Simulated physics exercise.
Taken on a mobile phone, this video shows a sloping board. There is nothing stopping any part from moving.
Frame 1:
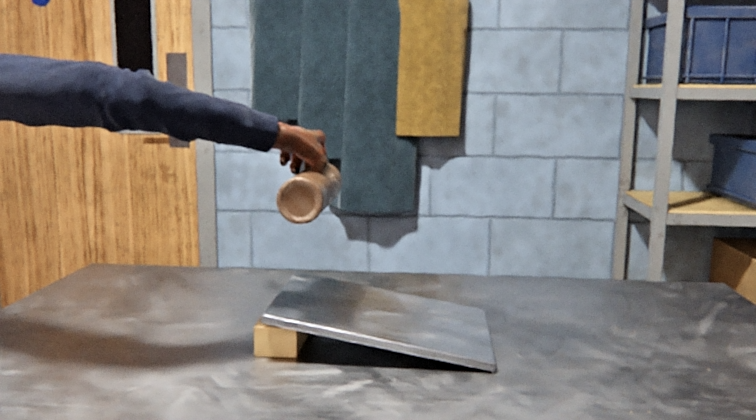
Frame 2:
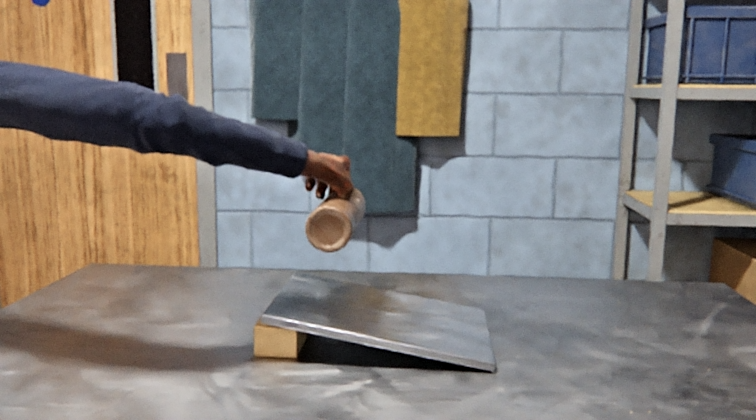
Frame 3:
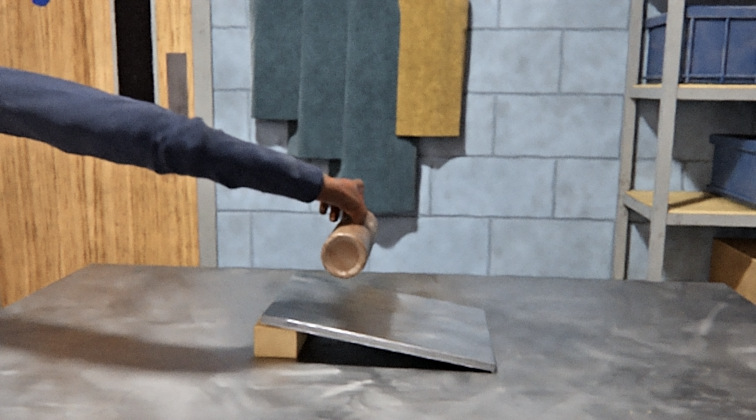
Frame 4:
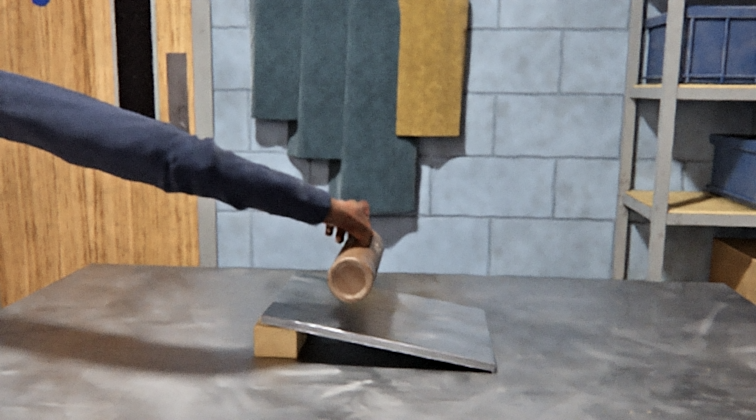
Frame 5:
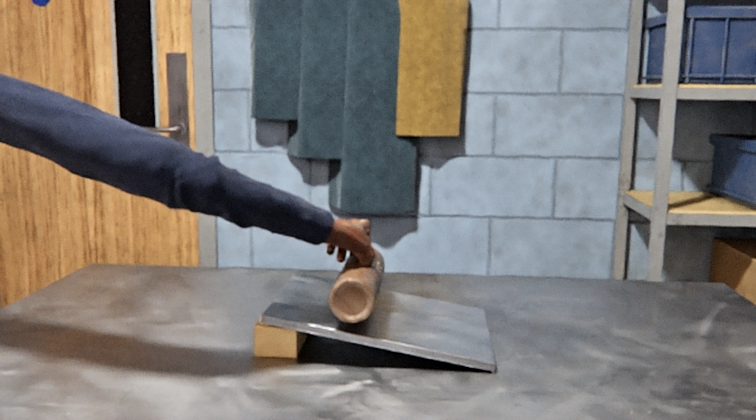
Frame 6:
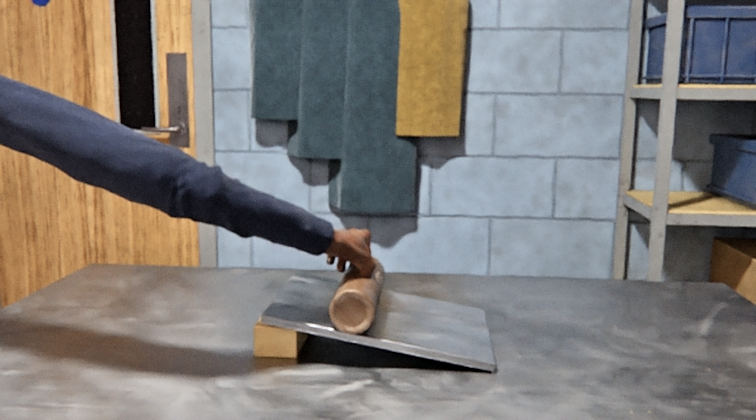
A brown bottle held on its side by a hand moving right and down, then being set on a sloping board, still held.
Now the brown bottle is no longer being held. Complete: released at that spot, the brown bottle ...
Released at that spot, the brown bottle travels down the board.
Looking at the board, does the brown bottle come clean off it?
Once it settles, it is off the top.
Then, 0.80 s on from there, brown bottle now off the board.
Then, 1.50 s on from there, things are still on the move.
Then, 2.10 s on from there, as before.
In the end, off the board, brown bottle. The brown bottle runs down the board.
